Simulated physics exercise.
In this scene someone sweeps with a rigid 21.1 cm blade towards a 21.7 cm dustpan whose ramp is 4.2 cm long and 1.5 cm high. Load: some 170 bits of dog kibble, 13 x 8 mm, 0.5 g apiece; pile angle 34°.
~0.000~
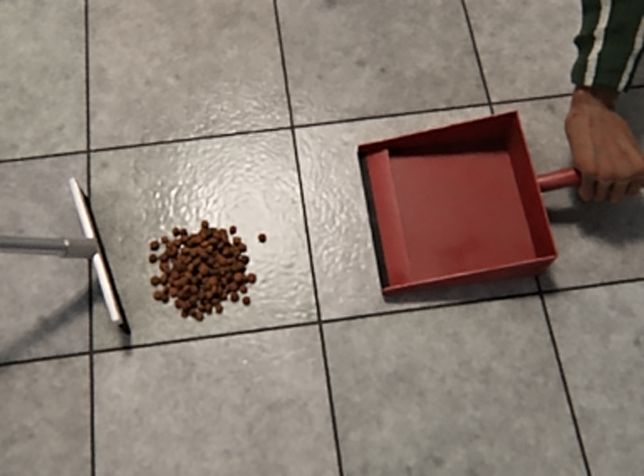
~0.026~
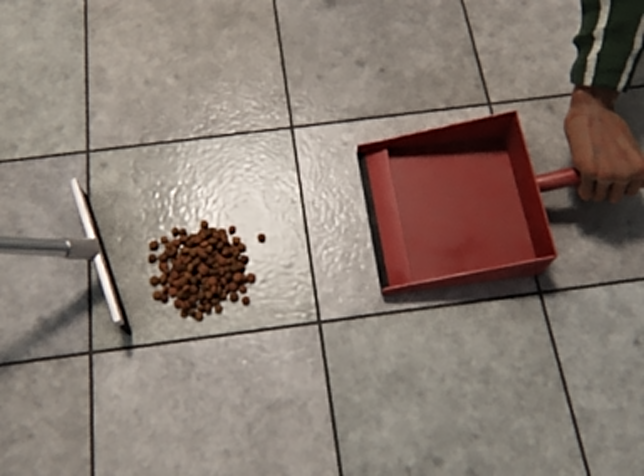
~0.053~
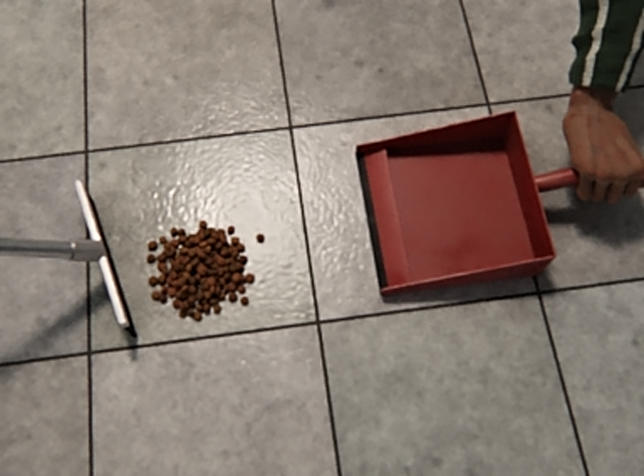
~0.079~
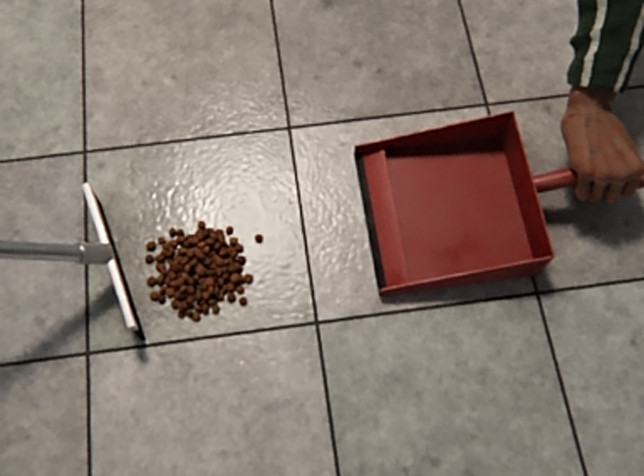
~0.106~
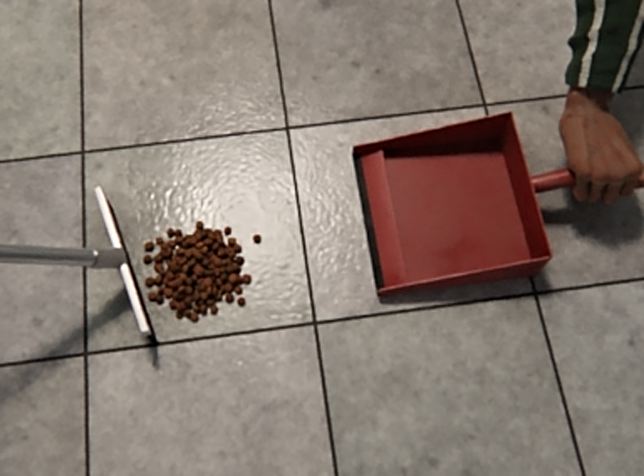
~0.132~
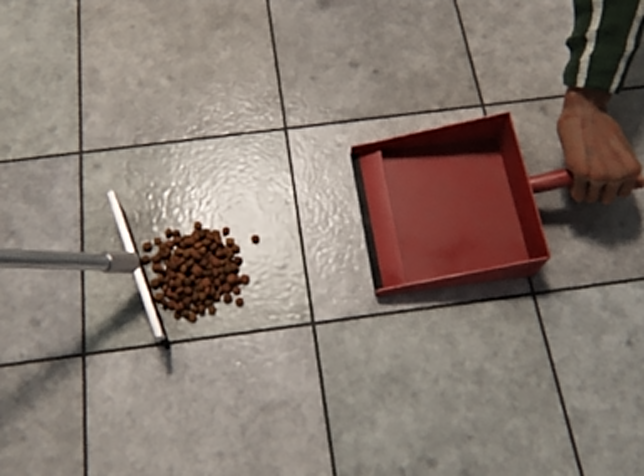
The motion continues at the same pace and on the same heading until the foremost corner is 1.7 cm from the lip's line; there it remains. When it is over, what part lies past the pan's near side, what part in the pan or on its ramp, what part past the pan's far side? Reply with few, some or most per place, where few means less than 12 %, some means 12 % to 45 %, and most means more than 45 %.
Near side = some, pan = few, far side = few.
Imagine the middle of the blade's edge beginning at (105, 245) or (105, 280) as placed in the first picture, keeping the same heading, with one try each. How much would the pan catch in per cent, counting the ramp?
The two tries give some 5 % and some 0 %.
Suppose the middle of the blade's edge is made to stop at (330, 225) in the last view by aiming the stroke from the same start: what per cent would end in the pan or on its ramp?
Share caught: Approx. 30 %.
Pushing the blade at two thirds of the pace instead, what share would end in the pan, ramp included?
It would be near 0 per cent.
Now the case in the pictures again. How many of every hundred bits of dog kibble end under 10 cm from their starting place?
About 15 percent.
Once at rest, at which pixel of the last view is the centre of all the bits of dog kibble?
I'd say roughly (343, 260).
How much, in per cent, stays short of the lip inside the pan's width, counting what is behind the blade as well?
That comes to near 70 percent.
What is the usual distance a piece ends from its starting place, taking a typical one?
Roughly 20 centimetres.
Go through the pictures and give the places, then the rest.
Blade from (117, 320) to (75, 185), moved 0.0 cm, 0 of the pieces shifted so far; middle of the pieces at (200, 265); pan at (460, 210), in the first picture.
Blade from (119, 321) to (76, 185), moved 0.3 cm, 0 of the pieces shifted so far; middle of the pieces at (199, 265), in the second picture.
Blade from (124, 323) to (81, 187), moved 1.1 cm, 0 of the pieces shifted so far; middle of the pieces at (198, 265), in the third picture.
Blade from (133, 327) to (89, 190), moved 2.5 cm, 0 of the pieces shifted so far; middle of the pieces at (197, 266), in the fourth picture.
Blade from (146, 331) to (101, 194), moved 4.5 cm, 0 of the pieces shifted so far; middle of the pieces at (195, 266), in the fifth picture.
Blade from (160, 336) to (113, 198), moved 6.6 cm, 11 of the pieces shifted so far; middle of the pieces at (193, 266); pan at (453, 211). The blade's pace is about 0.80 m/s, heading 23 degrees towards the viewer's side, in the sixth picture.
After 0.31 s, middle of the blade 17 cm from the lip; 0 % over the lip, far side 0 %, near side 10 %.
Then, at 0.44 s, middle of the blade 8 cm from the lip; 0 % over the lip, far side 0 %, near side 20 %.
After 0.69 s, middle of the blade 4 cm from the lip; 0 % over the lip, far side 0 %, near side 25 %.
At rest (1.1 s), near side 25 %, pan 0 %, far side 0 %, in front of the lip or behind the blade 70 %.
